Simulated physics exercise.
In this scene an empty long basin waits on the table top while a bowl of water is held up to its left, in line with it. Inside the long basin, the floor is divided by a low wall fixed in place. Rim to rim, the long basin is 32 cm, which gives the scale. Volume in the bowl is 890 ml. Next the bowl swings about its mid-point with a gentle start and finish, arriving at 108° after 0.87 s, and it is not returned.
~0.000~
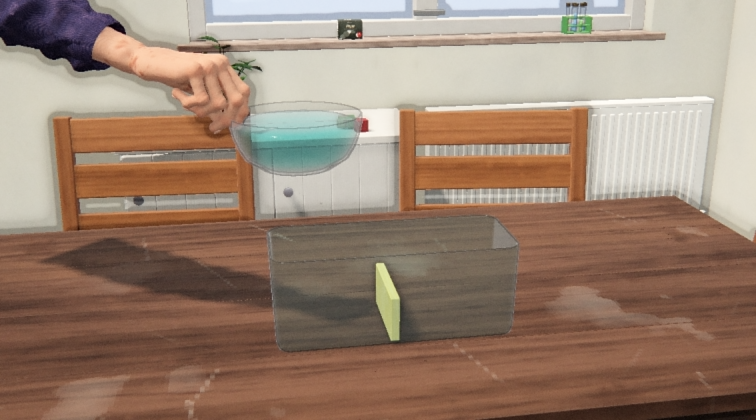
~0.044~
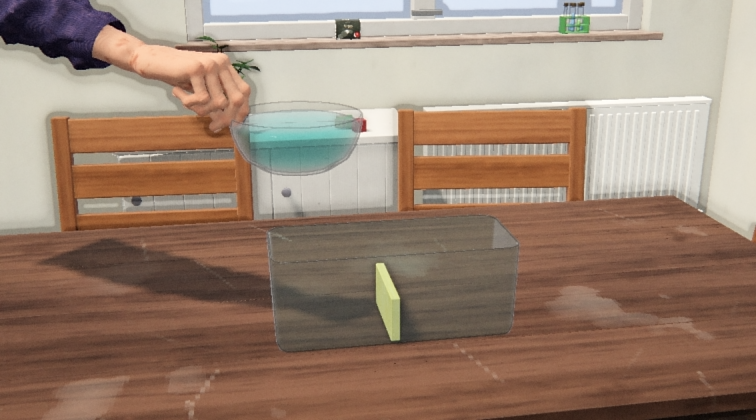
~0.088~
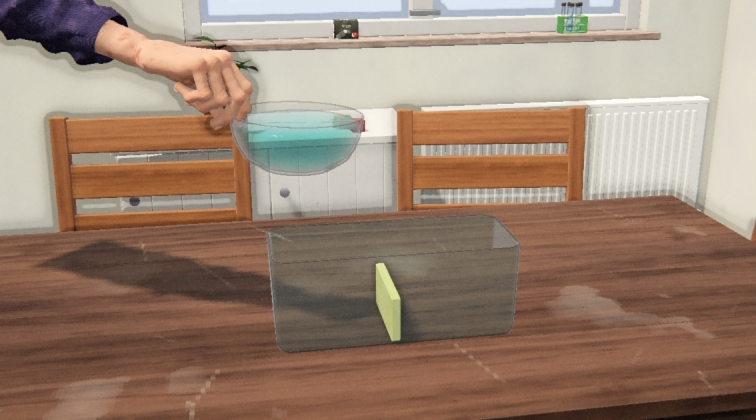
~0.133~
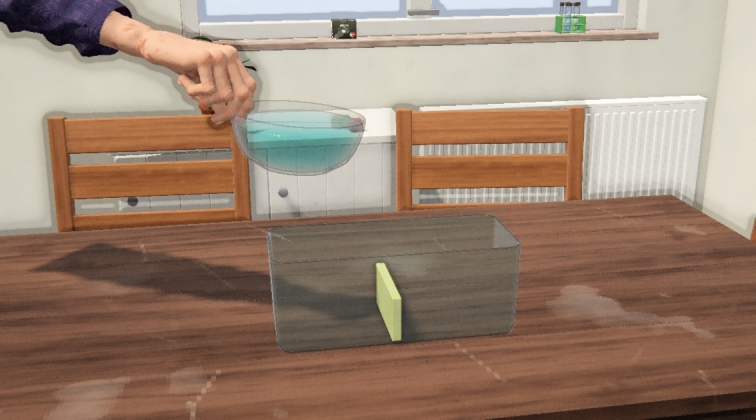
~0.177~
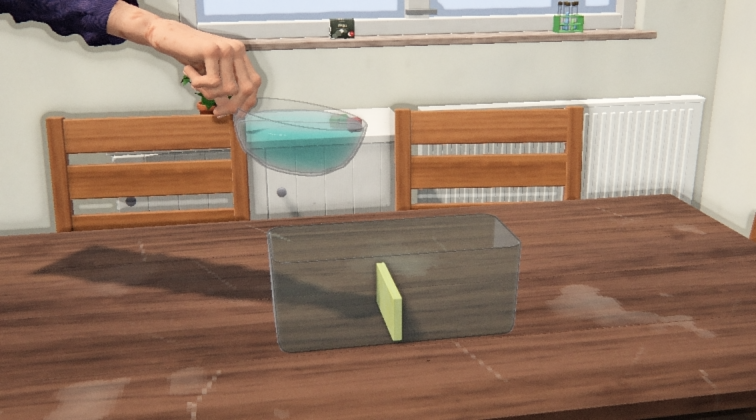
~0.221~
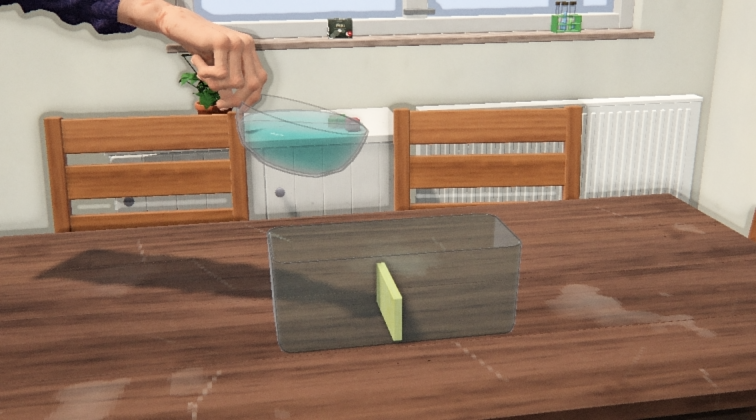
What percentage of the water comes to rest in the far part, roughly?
66 %.
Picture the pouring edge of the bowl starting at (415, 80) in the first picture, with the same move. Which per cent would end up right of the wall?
85 %.
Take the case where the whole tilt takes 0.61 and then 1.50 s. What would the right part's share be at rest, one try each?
60 and 80 %.
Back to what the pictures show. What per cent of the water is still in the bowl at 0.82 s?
Remaining share: Approx. 0 %.
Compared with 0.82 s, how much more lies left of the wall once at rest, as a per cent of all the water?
It comes to about 4 per cent.
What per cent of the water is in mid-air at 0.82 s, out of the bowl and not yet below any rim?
Around 4 percent of the liquid.
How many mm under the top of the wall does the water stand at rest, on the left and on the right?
The left side gives some 48 mm, the right side some 32 mm.
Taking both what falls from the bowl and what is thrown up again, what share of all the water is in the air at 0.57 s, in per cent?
My guess is roughly 48 %.
Then, 0.57 s in, the tilt is 79° and 25 per cent is still to pour, 1 is left of the wall and 27 right of it.
Then, 0.82 s in, the tilt is 107° and 0 per cent is still to pour, 24 is left of the wall and 66 right of it.
Then, 1.08 s in, the tilt is 108° and 0 per cent is still to pour, 28 is left of the wall and 66 right of it.
Then, 1.37 s in, the tilt is 108° and 0 per cent is still to pour, 28 is left of the wall and 66 right of it.
Finally, 28 per cent lies left of the wall, 66 right of it and 6 outside.
